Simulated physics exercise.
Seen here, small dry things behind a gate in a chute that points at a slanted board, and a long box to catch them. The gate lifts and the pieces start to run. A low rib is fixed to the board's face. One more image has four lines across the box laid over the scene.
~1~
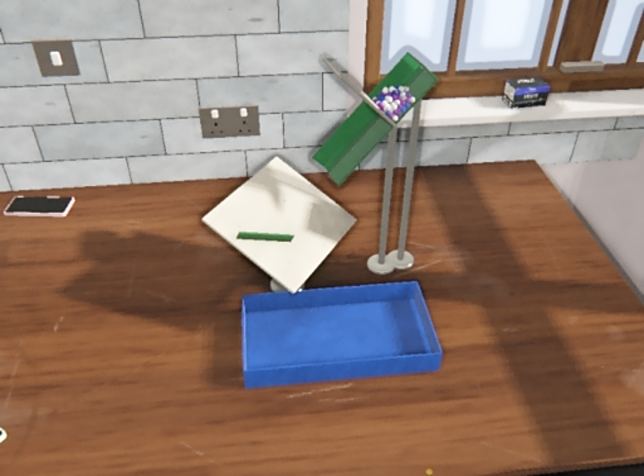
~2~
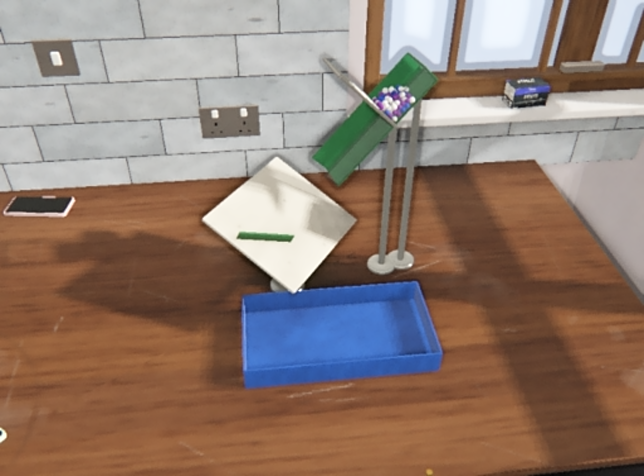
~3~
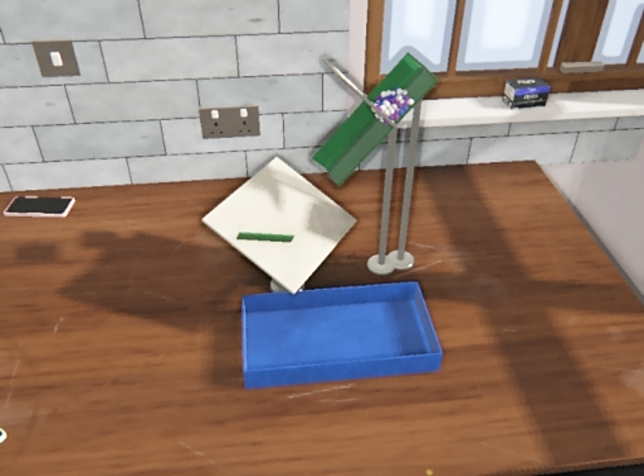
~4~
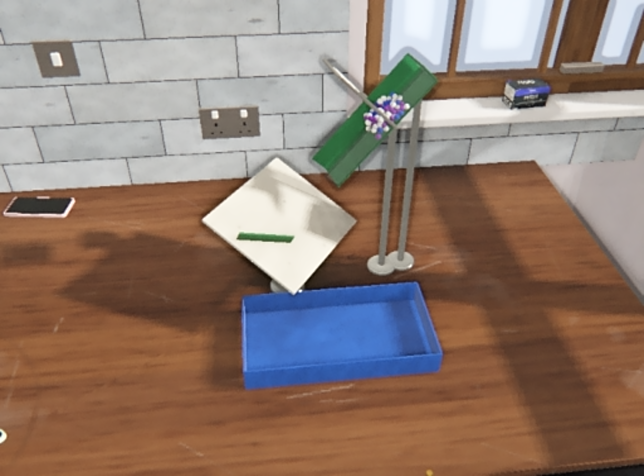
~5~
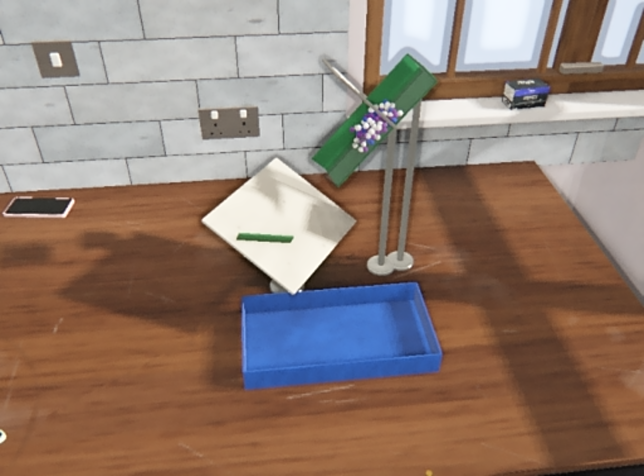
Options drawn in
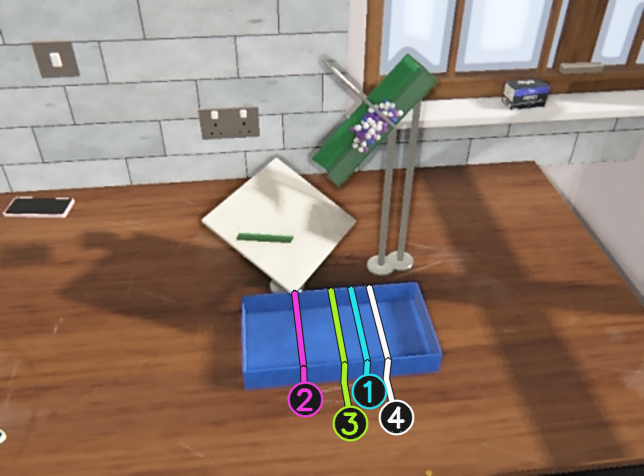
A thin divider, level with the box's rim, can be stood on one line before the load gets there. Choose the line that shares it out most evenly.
1.
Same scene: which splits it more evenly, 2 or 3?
It is 3.
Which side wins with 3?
Right.
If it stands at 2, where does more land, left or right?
Right.
On the marked copy, line 1 crosses the front rim at (367, 361); line 2 crosses the front rim at (303, 367); line 3 crosses the front rim at (344, 363); line 4 crosses the front rim at (388, 359).
For line 1, of what is caught, close to half on the left of the divider, close to half on the right.
For line 2, of what is caught, only a few on the left of the divider, all but a few on the right.
For line 3, of what is caught, close to a quarter on the left of the divider, the bulk on the right.
For line 4, of what is caught, the bulk on the left of the divider, a small share on the right.
